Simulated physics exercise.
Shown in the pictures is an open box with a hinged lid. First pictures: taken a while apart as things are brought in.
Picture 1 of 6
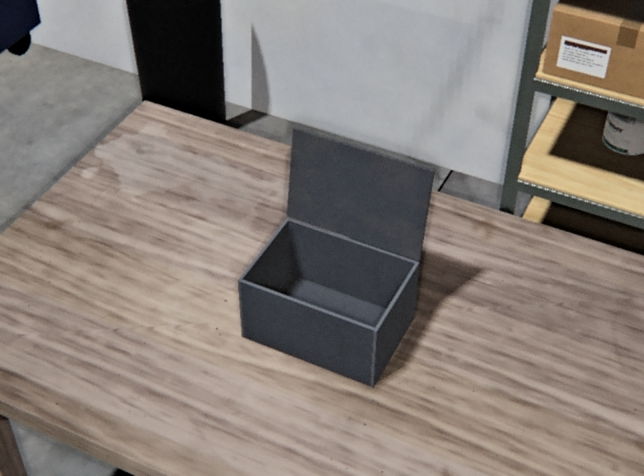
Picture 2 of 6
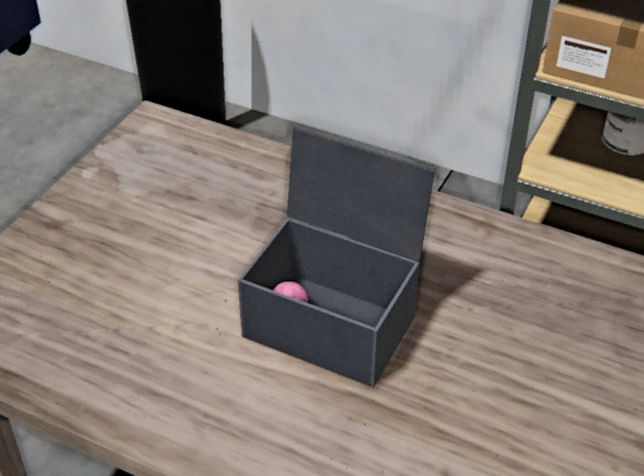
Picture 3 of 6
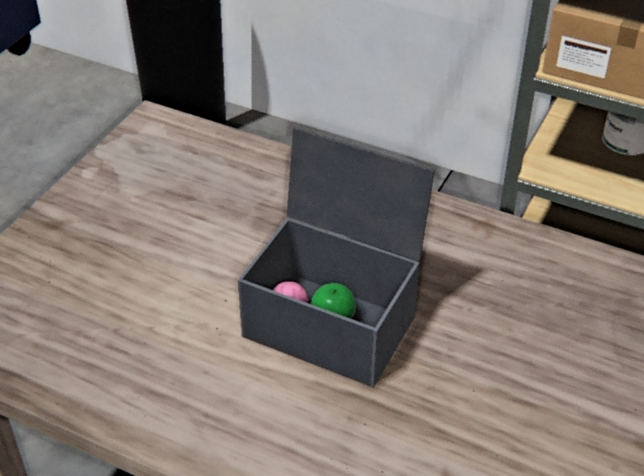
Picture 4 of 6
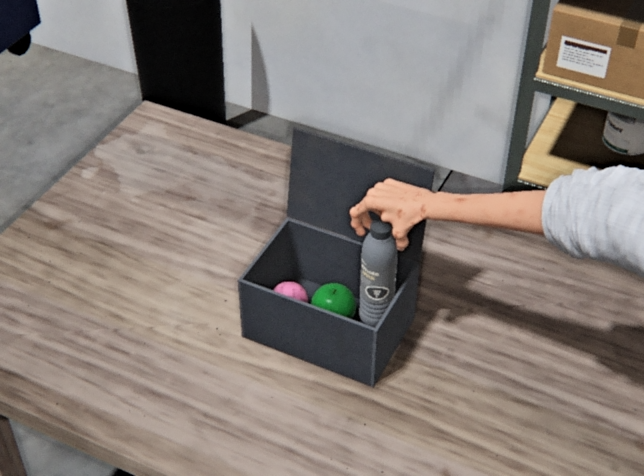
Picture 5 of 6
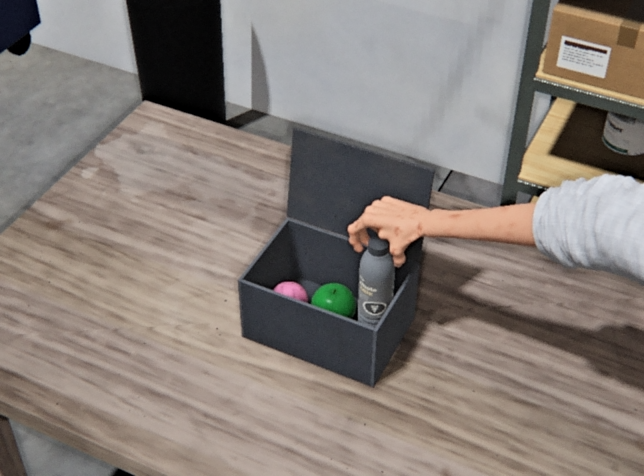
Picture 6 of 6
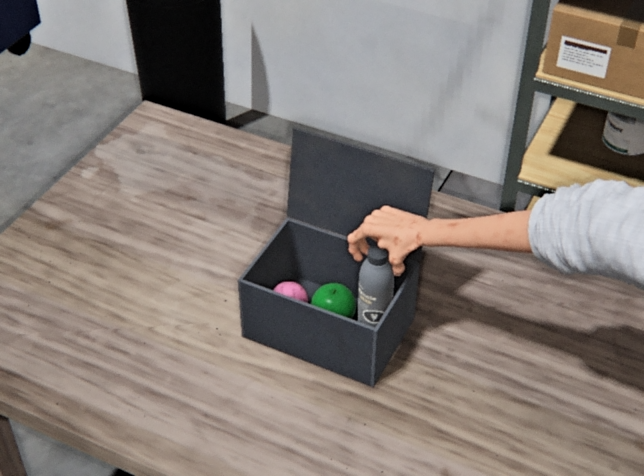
An arm in a pale grey sleeve reaches in from the right over a wooden table, seen from above at an angle by a still camera, with shelves behind. An open dark grey box, its hinged lid raised at the back, is empty before a pink ball appears at left inside, then a green one beside it. The hand lowers a grey bottle upright into the right side, still holding its top.
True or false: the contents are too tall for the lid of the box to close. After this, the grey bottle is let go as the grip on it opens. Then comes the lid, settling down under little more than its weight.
True.
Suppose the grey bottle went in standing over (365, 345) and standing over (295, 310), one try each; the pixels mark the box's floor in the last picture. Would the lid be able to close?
Trial 1: Lid propped open. Trial 2: Lid lowered.
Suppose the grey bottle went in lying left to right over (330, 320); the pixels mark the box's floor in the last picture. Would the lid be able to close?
Then it comes fully down.
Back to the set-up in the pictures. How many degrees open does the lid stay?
The lid sits around 25° above the rim.
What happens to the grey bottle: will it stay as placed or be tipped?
After all that, it finishes out of line.
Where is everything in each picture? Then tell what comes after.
In the first frame, the last thing is not in view yet.
In the second frame, the last thing is not in view yet.
In the third frame, the last thing is not in view yet.
In the fourth frame, coming down; grey bottle (379, 272).
In the fifth frame, coming down; grey bottle (376, 288).
In the sixth frame, put in, still held; grey bottle (376, 296).
Then, 1.10 s after the last picture, lid starting down.
Then, 1.50 s after the last picture, lid 66° above the rim.
Then, 1.90 s after the last picture, lid 47° above the rim.
Then, 2.50 s after the last picture, lid 27° above the rim; grey bottle tipped 23° from how it was near (365, 311).
At rest, lid 25° above the rim; moved from the start, grey bottle; the other 2 in place. Seen from the same camera at the end, grey bottle near (364, 314).
